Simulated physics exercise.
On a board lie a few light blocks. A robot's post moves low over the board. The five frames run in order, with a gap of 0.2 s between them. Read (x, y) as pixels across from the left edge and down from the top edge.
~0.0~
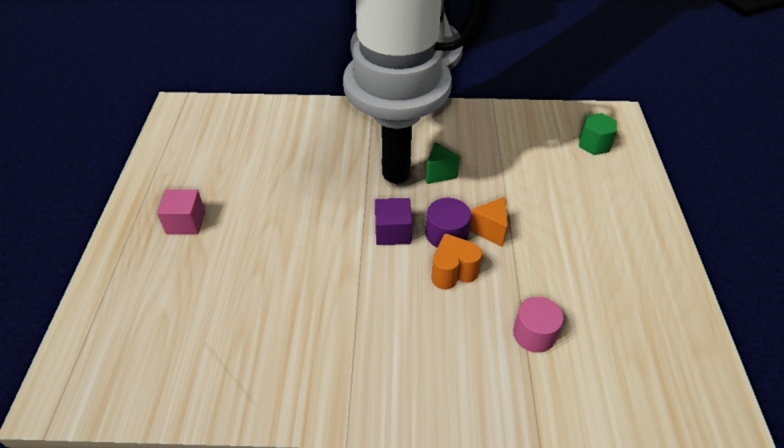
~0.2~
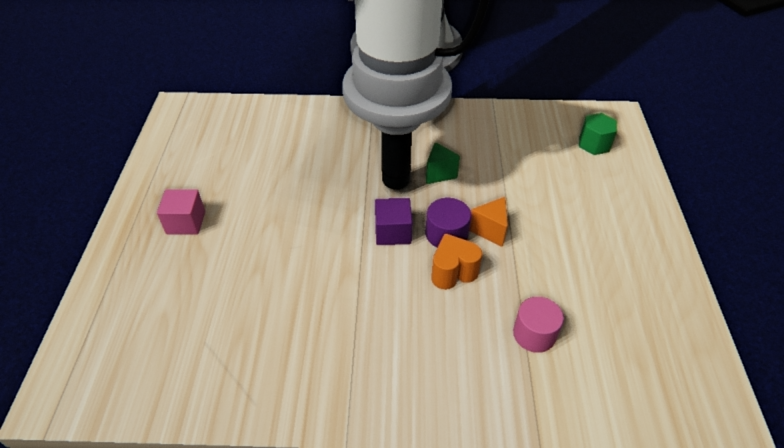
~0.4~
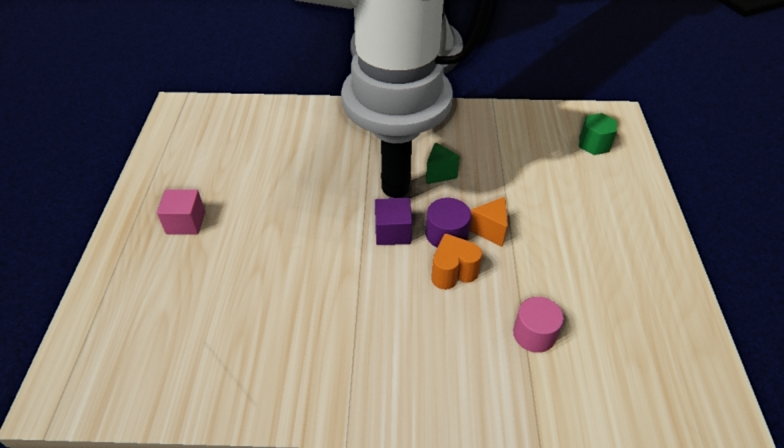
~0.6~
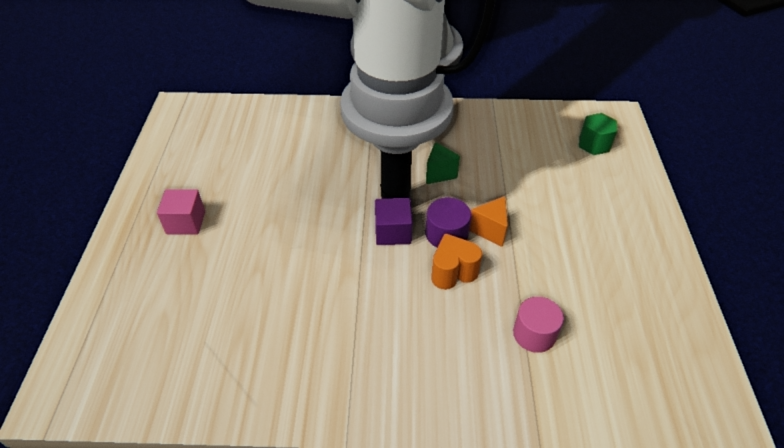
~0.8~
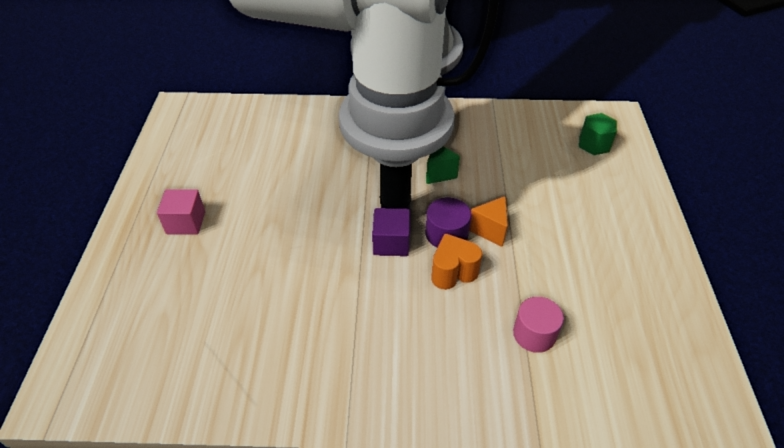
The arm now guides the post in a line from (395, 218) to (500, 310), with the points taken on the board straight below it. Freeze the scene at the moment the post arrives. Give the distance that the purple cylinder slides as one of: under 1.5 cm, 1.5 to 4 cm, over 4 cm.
The best fit is 1.5 to 4 cm.
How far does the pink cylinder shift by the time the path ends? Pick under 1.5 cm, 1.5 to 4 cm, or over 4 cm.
Overall it shifts less than 1.5 cm.
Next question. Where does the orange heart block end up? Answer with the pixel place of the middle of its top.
Located at (501, 321).
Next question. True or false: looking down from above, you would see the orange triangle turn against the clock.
Answer: False.
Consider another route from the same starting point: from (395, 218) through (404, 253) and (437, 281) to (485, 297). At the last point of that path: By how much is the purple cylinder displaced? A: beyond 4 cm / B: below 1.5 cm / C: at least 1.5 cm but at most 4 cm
The answer is B.
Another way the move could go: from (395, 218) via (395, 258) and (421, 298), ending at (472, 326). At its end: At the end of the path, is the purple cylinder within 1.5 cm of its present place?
Yes, that is how it ends up.
The first path, step by step. One third of the way, post (428, 239); purple four-sided block (394, 235), turned 45° clockwise; purple cylinder (466, 217); orange triangle (501, 209), turned 15° clockwise.
Two thirds of the way, post (464, 270); purple four-sided block (394, 235), turned 45° clockwise; purple cylinder (474, 220); orange heart block (482, 284), turned 45° clockwise; orange triangle (502, 208), turned 25° clockwise.
At the end, post (502, 304); purple four-sided block (394, 235), turned 45° clockwise; purple cylinder (474, 220); orange heart block (501, 321), turned 75° clockwise; orange triangle (502, 208), turned 25° clockwise; pink cylinder (545, 316).
